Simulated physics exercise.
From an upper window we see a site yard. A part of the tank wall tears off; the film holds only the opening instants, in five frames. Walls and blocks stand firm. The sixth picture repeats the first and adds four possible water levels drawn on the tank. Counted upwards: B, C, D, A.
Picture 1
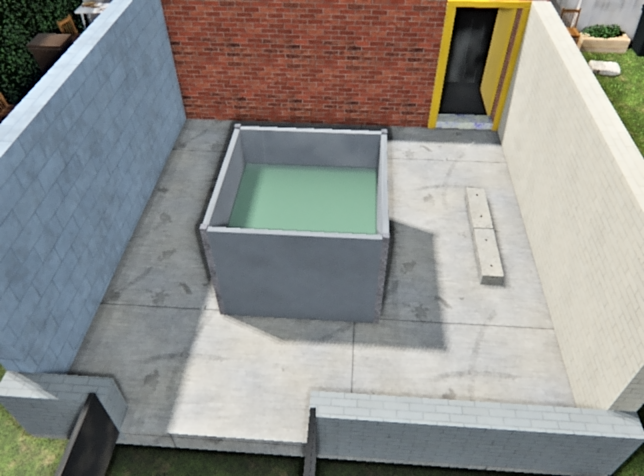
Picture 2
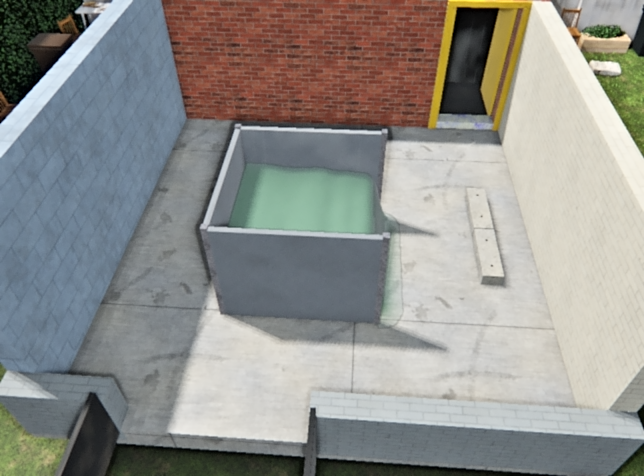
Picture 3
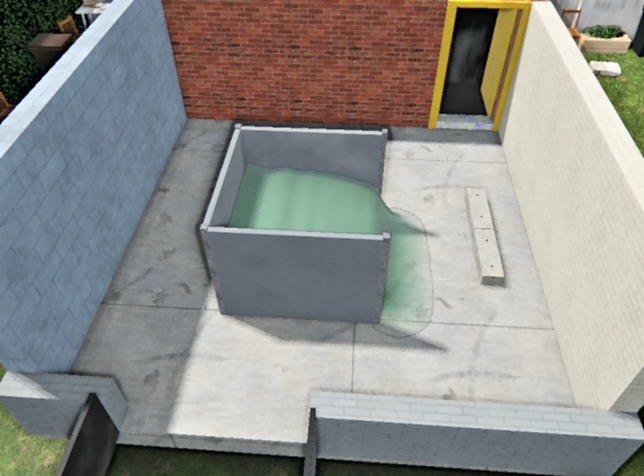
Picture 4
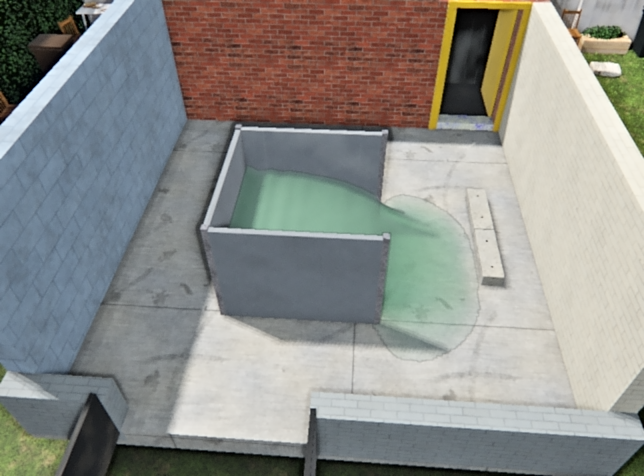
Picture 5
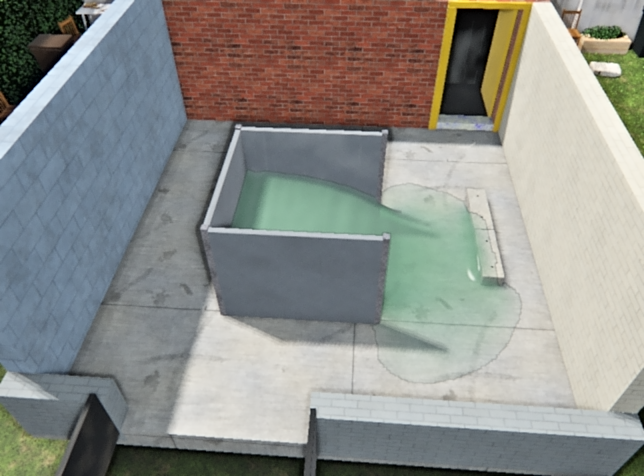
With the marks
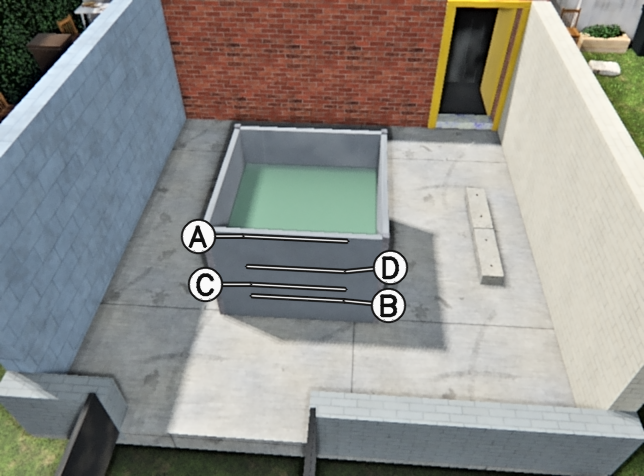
The clip shows a walled yard with a square grey tank of green water; the tank's right side disappears, and the water flows out to the right, spreading across the concrete and reaching a low pale block.
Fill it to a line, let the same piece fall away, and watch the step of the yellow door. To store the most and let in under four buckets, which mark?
Use level B.
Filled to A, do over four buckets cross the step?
Yes, that goes wrong.
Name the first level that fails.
That is level C.
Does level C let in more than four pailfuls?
Yes, it does.
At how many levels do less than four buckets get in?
One of the four.
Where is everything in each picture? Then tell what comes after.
Water in the tank at rest, its middle at (304, 209); foot of the yellow doorway at (463, 129); open gate at (210, 381).
Water covers 2 % of the ground and shows as far out as (386, 310).
Water covers 5 % of the ground and shows as far out as (418, 321).
Water covers 11 % of the ground and shows as far out as (433, 208).
Water covers 16 % of the ground and shows as far out as (449, 197).
On the marked copy, A at (294, 238); B at (298, 298); C at (297, 286); D at (296, 268); from the bottom up B, C, D, A.
With A, dozens of bucketfuls pour in.
With B, a splash gets over, under a bucket.
With C, about 8 bucketfuls get in.
With D, dozens of bucketfuls pour in.
